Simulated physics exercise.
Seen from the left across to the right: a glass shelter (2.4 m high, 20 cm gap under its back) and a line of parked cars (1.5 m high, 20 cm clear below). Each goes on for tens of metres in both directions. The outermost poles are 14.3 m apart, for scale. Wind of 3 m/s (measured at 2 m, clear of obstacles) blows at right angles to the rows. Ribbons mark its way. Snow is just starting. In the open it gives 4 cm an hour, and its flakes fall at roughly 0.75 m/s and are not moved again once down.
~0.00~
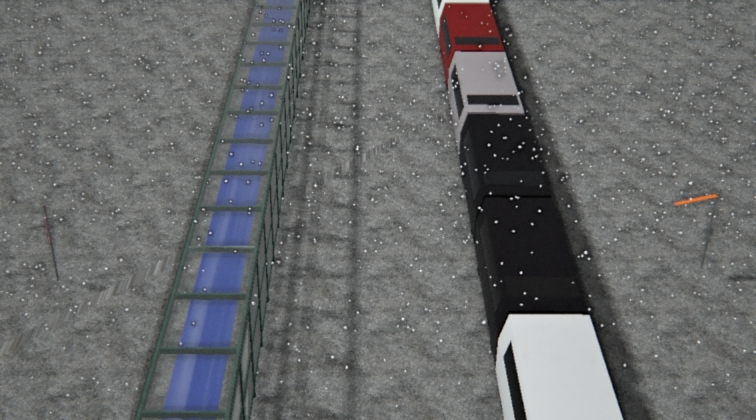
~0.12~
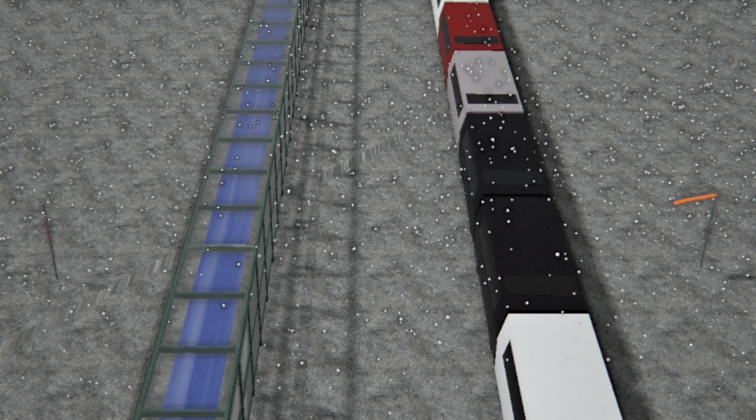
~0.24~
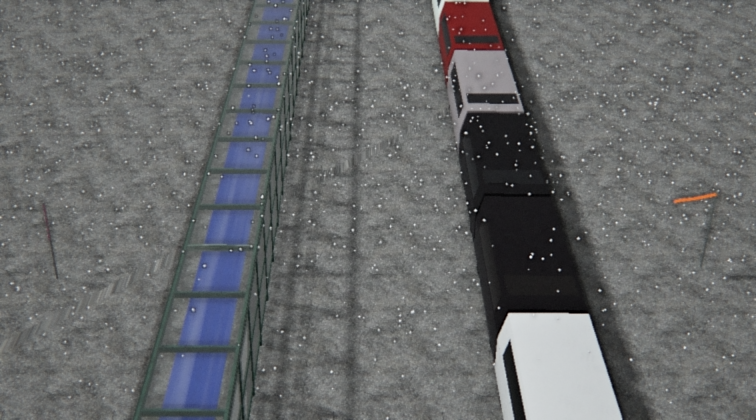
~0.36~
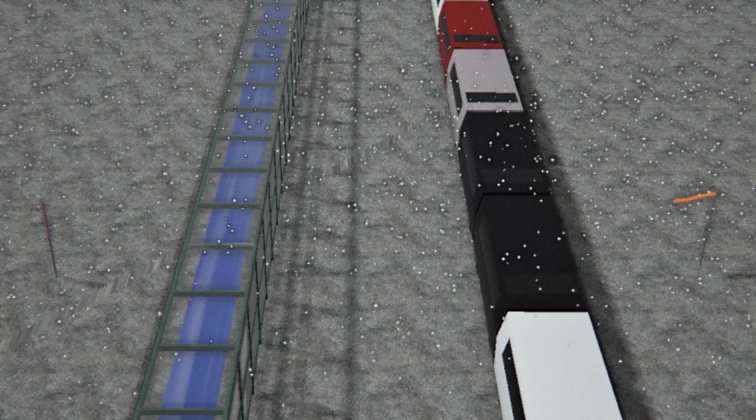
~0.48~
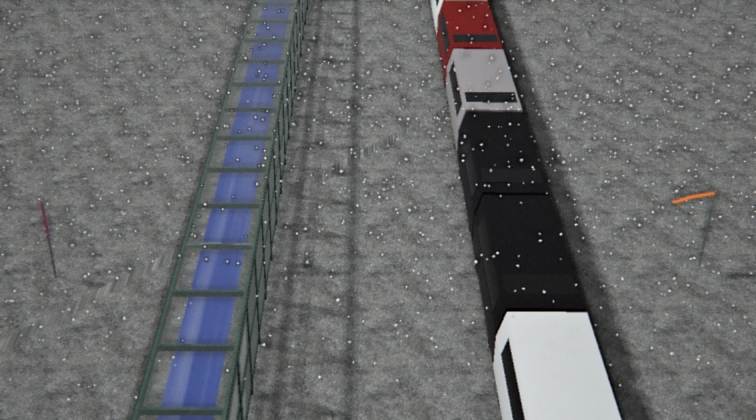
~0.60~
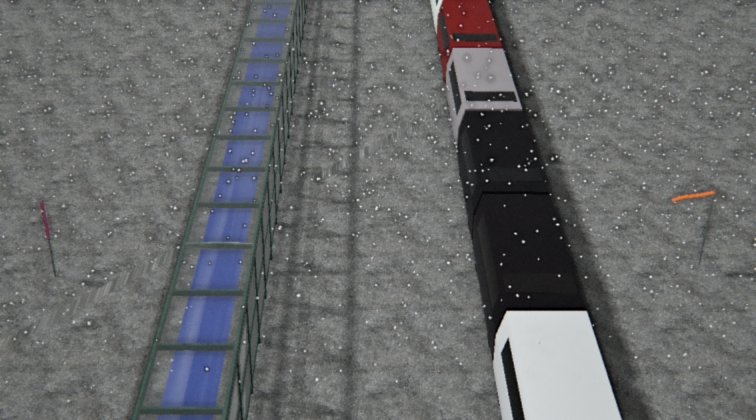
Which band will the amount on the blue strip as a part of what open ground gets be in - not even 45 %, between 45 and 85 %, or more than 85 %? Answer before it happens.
It will be less than 45 %.
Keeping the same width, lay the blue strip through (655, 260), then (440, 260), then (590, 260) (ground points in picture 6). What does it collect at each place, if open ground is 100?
In order: Close to 100 %, close to 80 %, close to 100 %.
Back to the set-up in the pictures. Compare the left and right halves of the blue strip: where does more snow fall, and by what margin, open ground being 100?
More goes to the left portion, roughly 15 points more.
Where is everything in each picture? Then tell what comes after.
In the first picture, the rows stand in the wind.
In the second picture, the right ribbon ends at (674, 203), leaning 75 degrees to the left and the blue one passes (222, 262).
In the third picture, above the rows the flakes slant 80 degrees from upright, towards the left and the top of the line of parked cars crosses (512, 173).
In the fourth picture, the right ribbon ends at (674, 201), leaning 75 degrees to the left and the blue one passes (234, 204).
In the fifth picture, the left ribbon ends at (48, 239), hanging almost straight and above the rows the flakes slant 80 degrees from upright, towards the left.
In the sixth picture, the right ribbon ends at (673, 200), leaning 75 degrees to the left and the top of the line of parked cars crosses (510, 171).
In 10 minutes the blue strip collects 1 mm against 7 mm in the open.
In 30 minutes the blue strip collects 2 mm against 20 mm in the open.
In 60 minutes the blue strip collects 3 mm against 40 mm in the open, so the blue strip has 8 % of the open amount; the left half of it has 17 %, the right half 0 %.
